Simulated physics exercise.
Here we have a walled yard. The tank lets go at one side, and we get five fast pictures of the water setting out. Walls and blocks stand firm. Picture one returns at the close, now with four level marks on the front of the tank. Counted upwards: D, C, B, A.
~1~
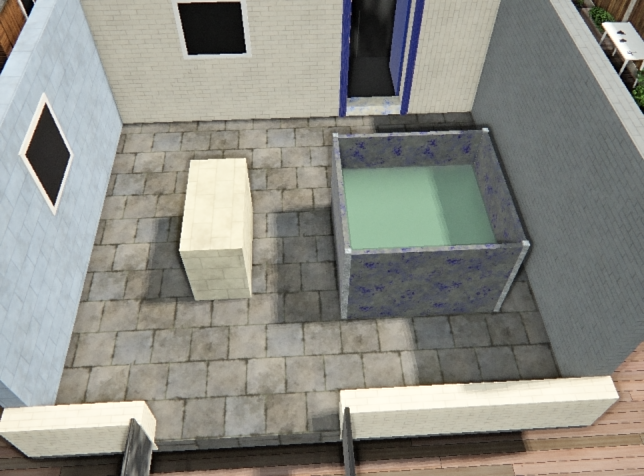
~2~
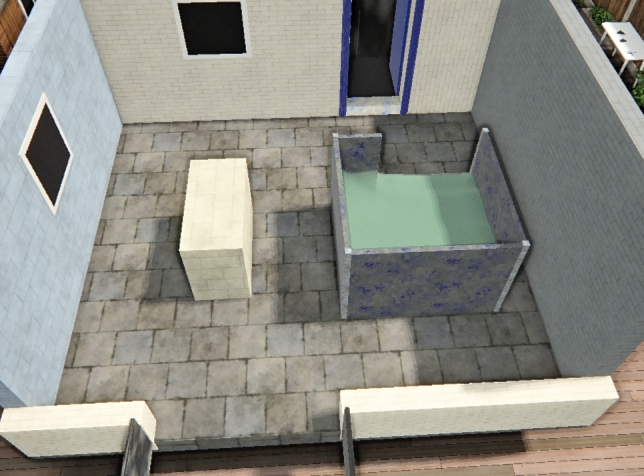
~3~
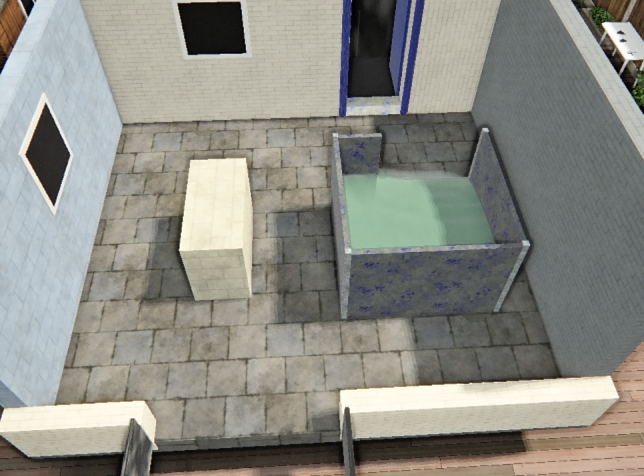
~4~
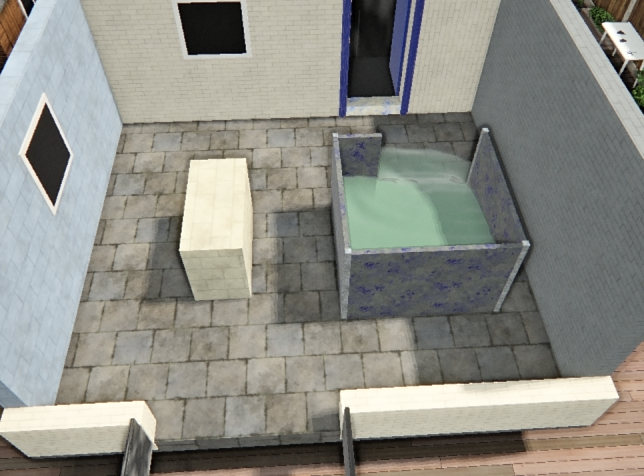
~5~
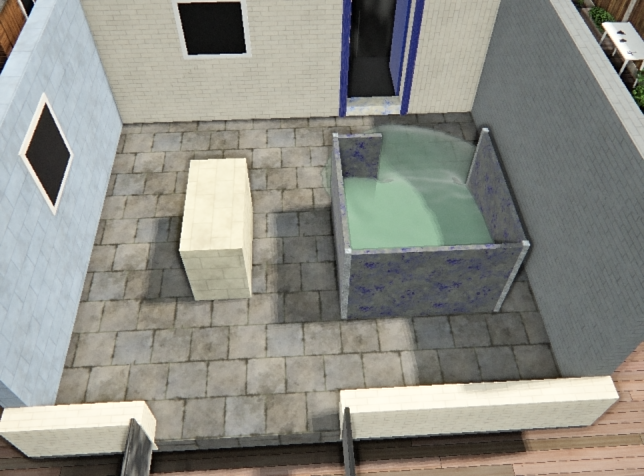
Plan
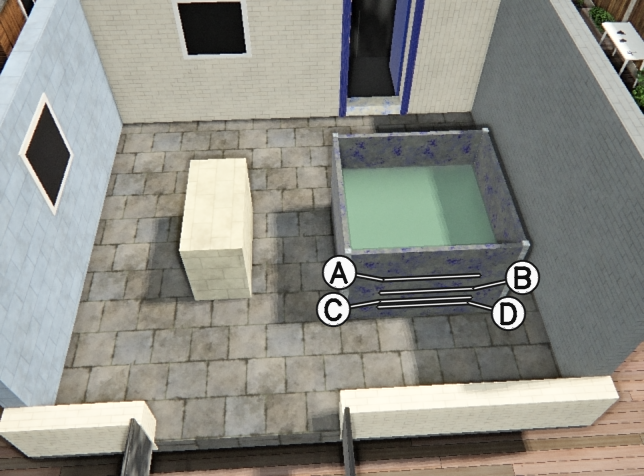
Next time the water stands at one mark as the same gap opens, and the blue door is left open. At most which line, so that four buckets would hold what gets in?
It is C.
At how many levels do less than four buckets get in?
Two of the four.
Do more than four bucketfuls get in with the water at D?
No.
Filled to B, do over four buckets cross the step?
Yes.
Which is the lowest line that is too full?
It is B.
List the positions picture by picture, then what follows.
Water in the tank at rest, its middle at (417, 216); foot of the blue doorway at (373, 115); open gate at (242, 394).
Water covers 2 % of the ground, its front hidden from here.
Water covers 4 % of the ground, its front hidden from here.
Water covers 8 % of the ground, its front hidden from here.
Water covers 14 % of the ground, its front hidden from here.
On the marked copy, A at (431, 277); B at (427, 290); C at (425, 299); D at (423, 304); from the bottom up D, C, B, A.
Choosing A, dozens of bucketfuls pour in.
Choosing B, about 10 bucketfuls get in.
Choosing C, a bucket or two gets in.
Choosing D, nothing gets over.
